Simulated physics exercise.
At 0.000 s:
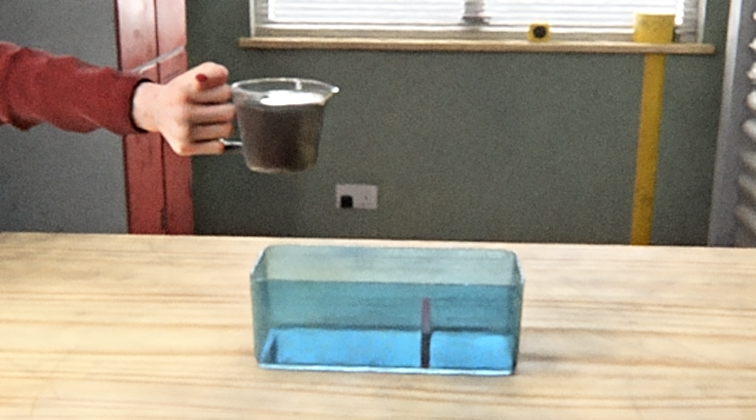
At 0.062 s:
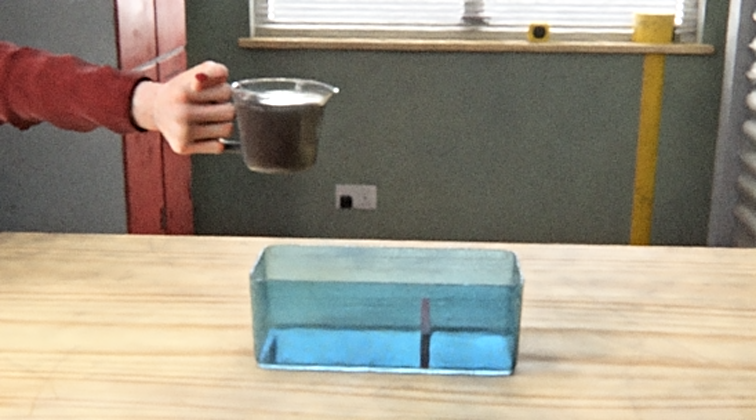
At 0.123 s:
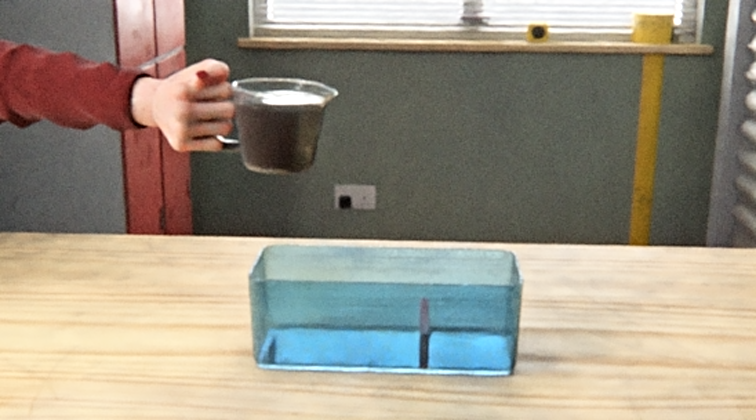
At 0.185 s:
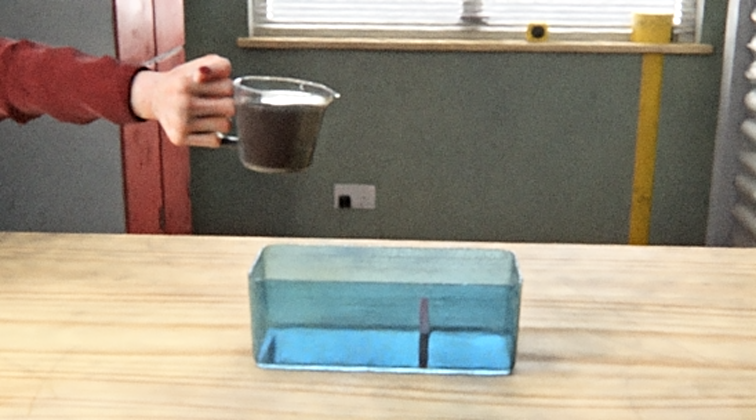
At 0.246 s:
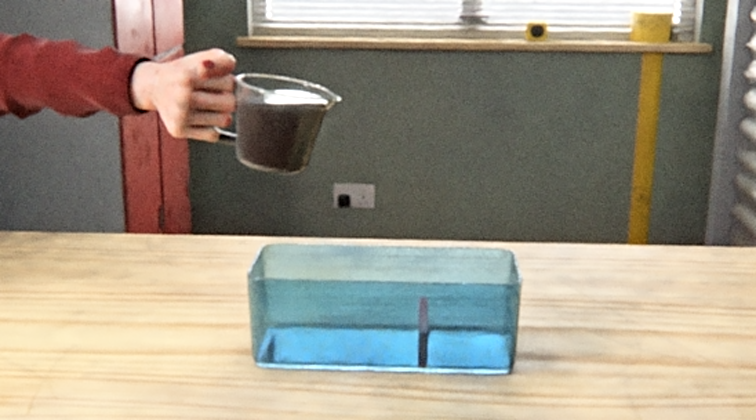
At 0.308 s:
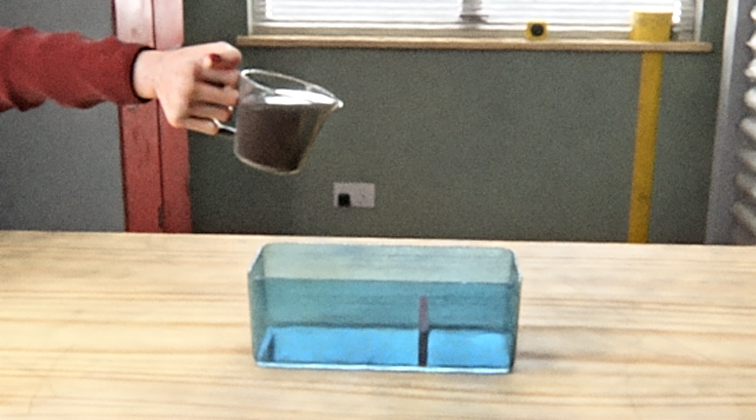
On a wooden table top, a hand in a red sleeve slowly tilts a jug of dark liquid rightward above a blue basin.
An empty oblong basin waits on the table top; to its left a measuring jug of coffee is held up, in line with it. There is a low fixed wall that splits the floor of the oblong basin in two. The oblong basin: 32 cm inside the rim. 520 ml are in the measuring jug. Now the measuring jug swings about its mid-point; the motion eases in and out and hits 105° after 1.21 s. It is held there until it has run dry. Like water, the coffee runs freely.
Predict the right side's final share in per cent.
The right side finishes with roughly 4 per cent.
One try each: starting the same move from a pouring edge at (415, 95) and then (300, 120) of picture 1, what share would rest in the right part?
In order, 85 and 5 per cent.
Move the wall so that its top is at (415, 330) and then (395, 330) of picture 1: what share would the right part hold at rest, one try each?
Try 1: 25 %; try 2: 55 %.
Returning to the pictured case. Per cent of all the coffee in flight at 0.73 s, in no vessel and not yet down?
Close to 26 in a hundred.
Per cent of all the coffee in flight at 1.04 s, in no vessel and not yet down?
Something like 16 per cent of the total.
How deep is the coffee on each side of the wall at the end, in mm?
Left 20 mm, right 2 mm.
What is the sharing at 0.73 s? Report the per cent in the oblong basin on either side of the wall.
Left roughly 12, right roughly 0.
By 0.73 s the tilt is 69° and 62 per cent is still to pour, 13 is left of the wall and 0 right of it.
By 1.04 s the tilt is 100° and 10 per cent is still to pour, 72 is left of the wall and 1 right of it.
By 1.36 s the tilt is 105° and 0 per cent is still to pour, 92 is left of the wall and 4 right of it.
By 1.71 s the tilt is 105° and 0 per cent is still to pour, 93 is left of the wall and 4 right of it.
At rest 93 per cent lies left of the wall, 4 right of it and 3 outside.
